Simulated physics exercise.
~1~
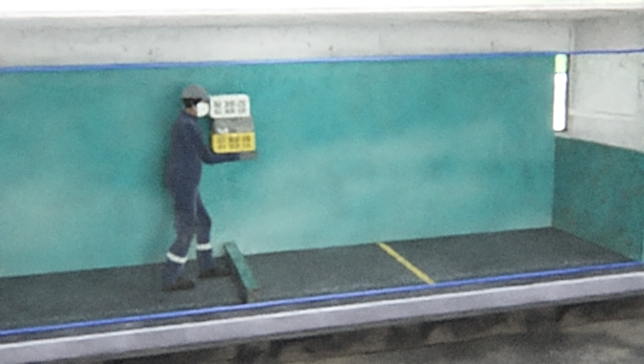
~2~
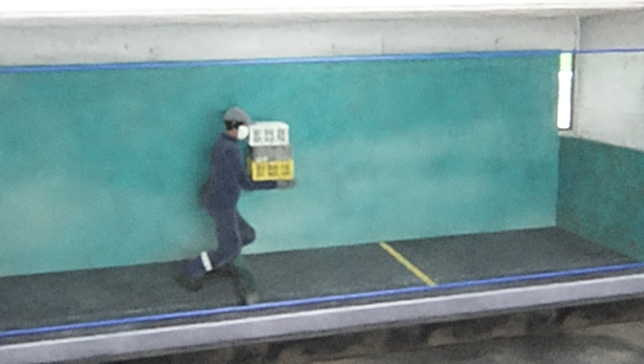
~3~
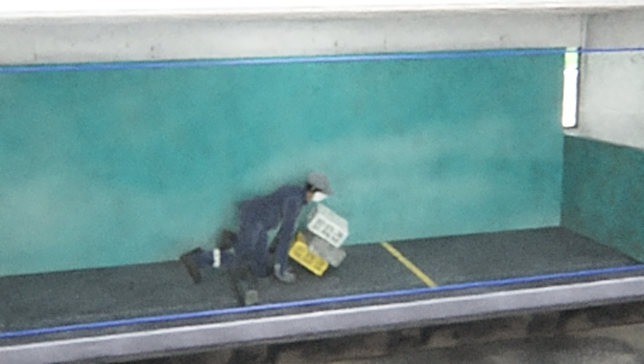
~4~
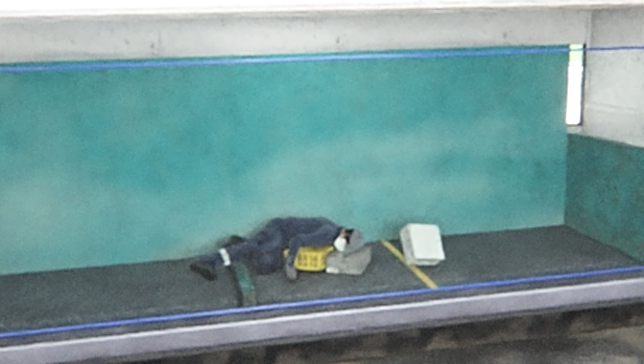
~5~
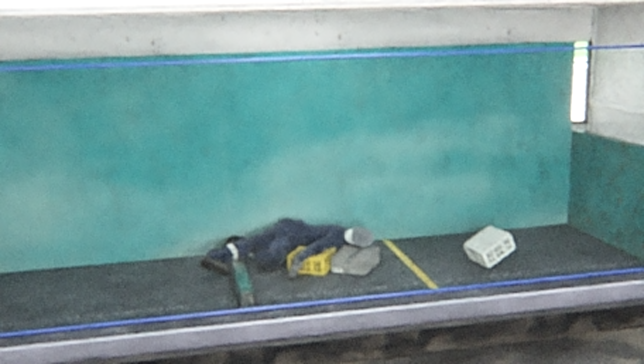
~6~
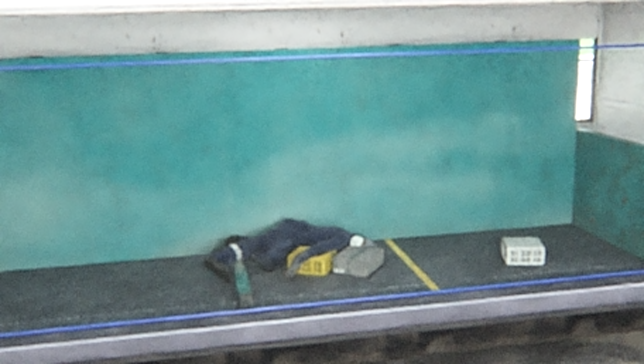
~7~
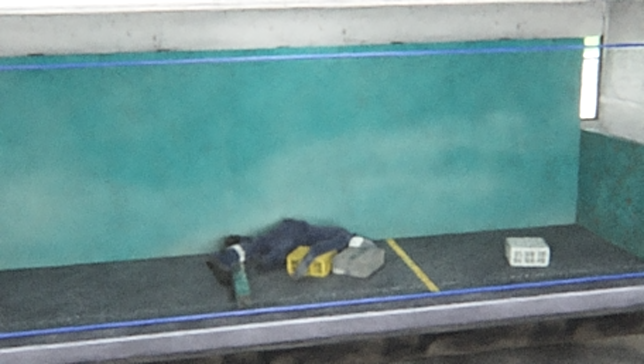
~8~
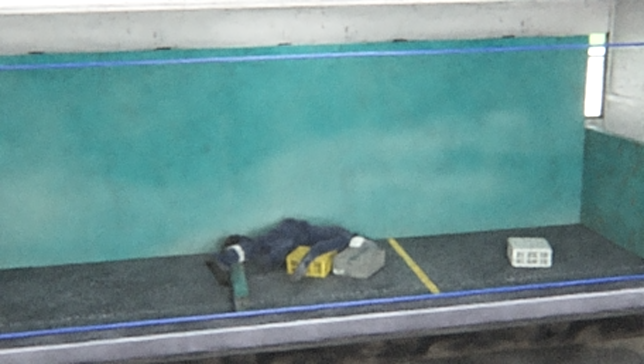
A porter in dark overalls and a grey cap stands left of centre on a dark floor before a green wall, seen from the side and slightly above, holding a white crate stacked over a grey carton and a yellow crate. The porter steps right, meets a low green rail across the floor, and pitches forward with the stack tipping. The porter lands face down as the white crate tumbles right across the yellow line. It rolls upright and stops well beyond it, while the porter lies still with the yellow crate and grey carton, short of the line.
